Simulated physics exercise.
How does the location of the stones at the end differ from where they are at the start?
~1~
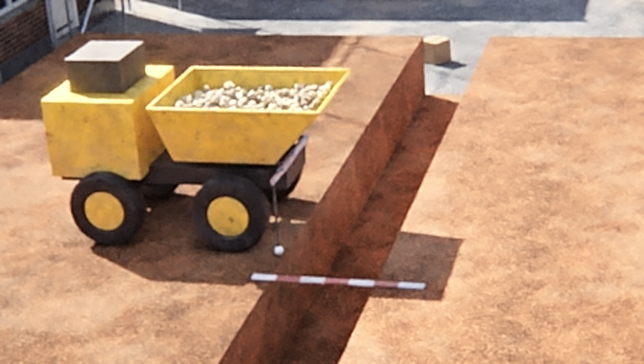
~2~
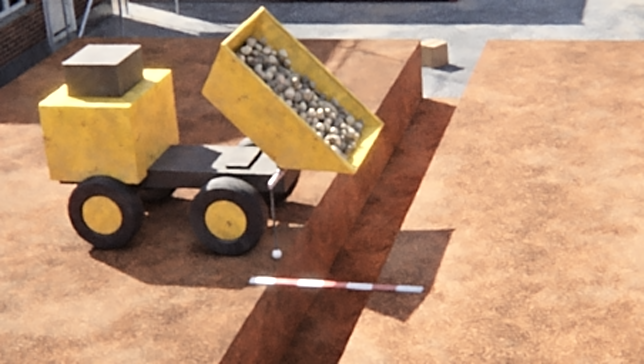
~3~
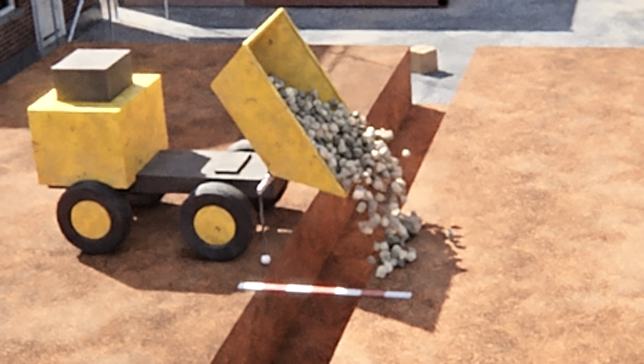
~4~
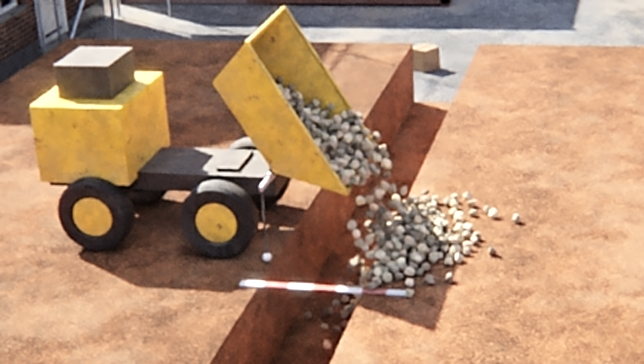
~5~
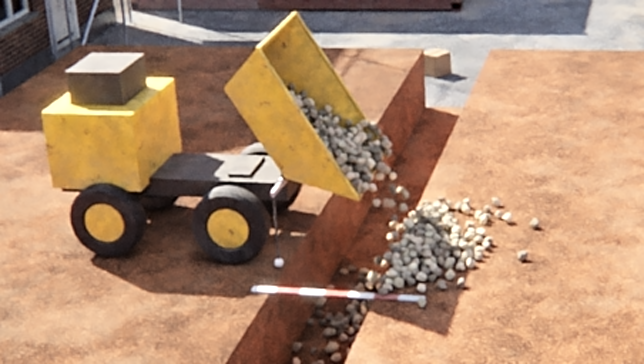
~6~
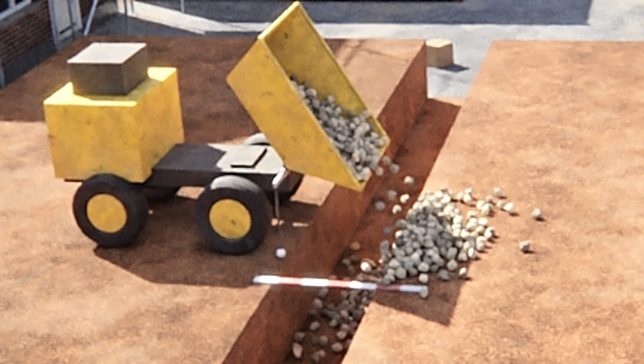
At the start, the stones are all heaped in the dumper's level body. At the end, many are still in the tilted body, while the rest lie lower and to the right, in the trench and on the ground beyond it.
